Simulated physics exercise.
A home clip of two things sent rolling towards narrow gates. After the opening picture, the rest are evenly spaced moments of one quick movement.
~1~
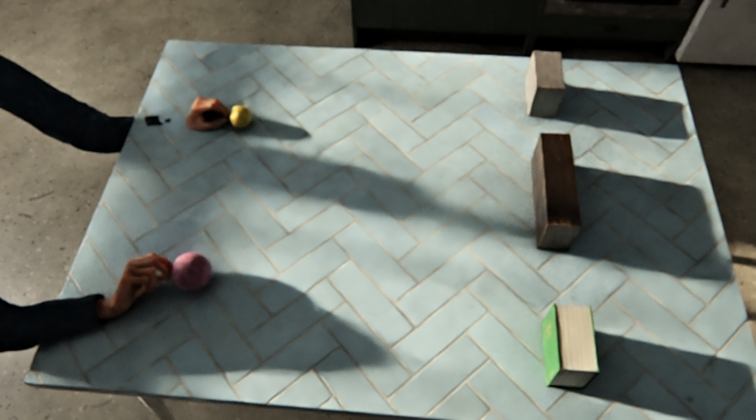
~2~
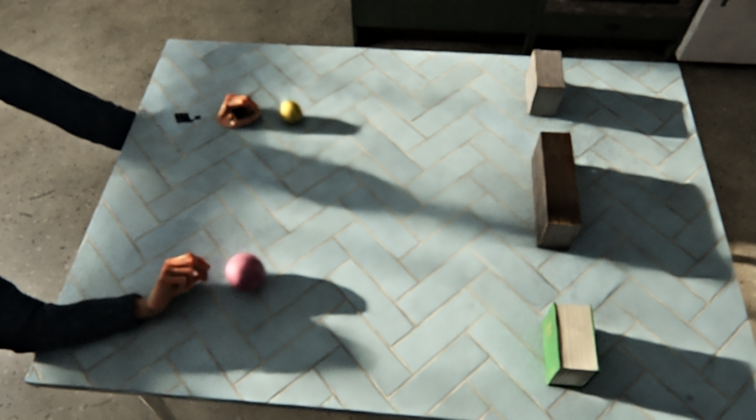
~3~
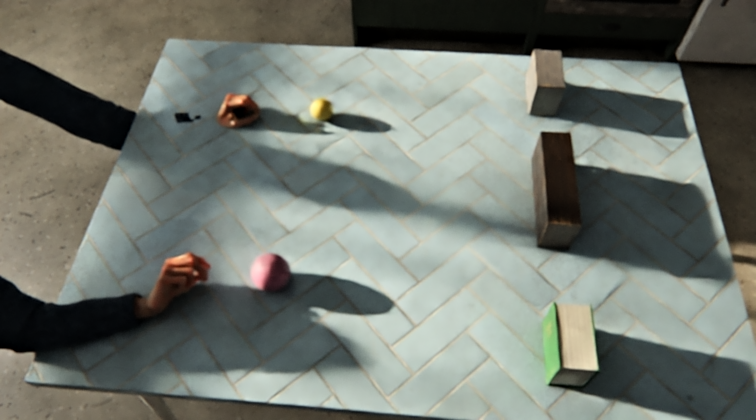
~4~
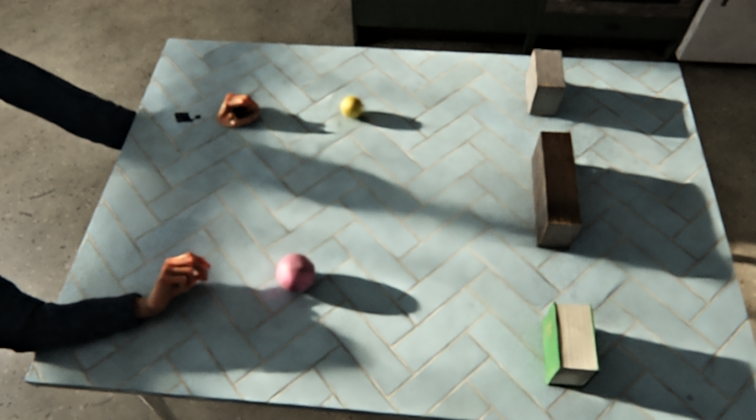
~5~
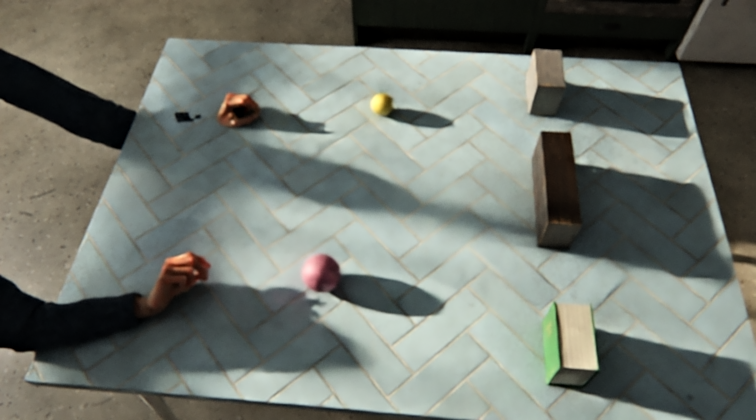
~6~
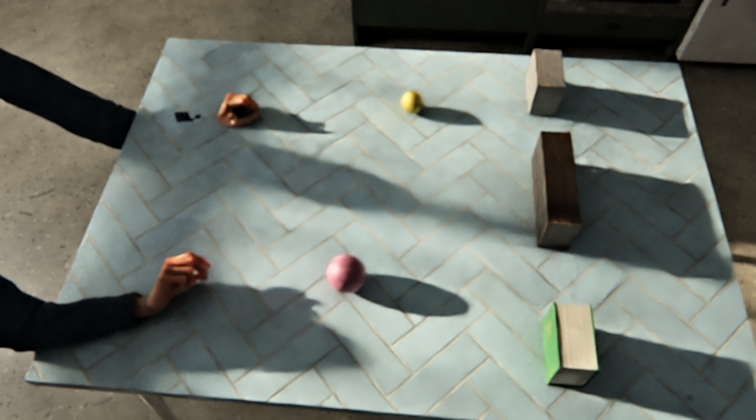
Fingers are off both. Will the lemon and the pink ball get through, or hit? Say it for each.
The lemon is stopped; the pink ball gets between the blocks.
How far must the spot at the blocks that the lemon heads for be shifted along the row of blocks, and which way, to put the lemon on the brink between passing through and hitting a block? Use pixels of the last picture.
About 16 pixels down.
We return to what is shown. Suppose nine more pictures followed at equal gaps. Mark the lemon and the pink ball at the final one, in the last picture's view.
First (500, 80), then (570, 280).
Then, 0.38 s after the last picture, lemon coming back near (510, 87); pink ball heading on near (505, 278).
Then, 0.96 s after the last picture, lemon coming back near (495, 65); pink ball heading on near (739, 284).
By the end, the lemon bounces off; the pink ball rolls through.
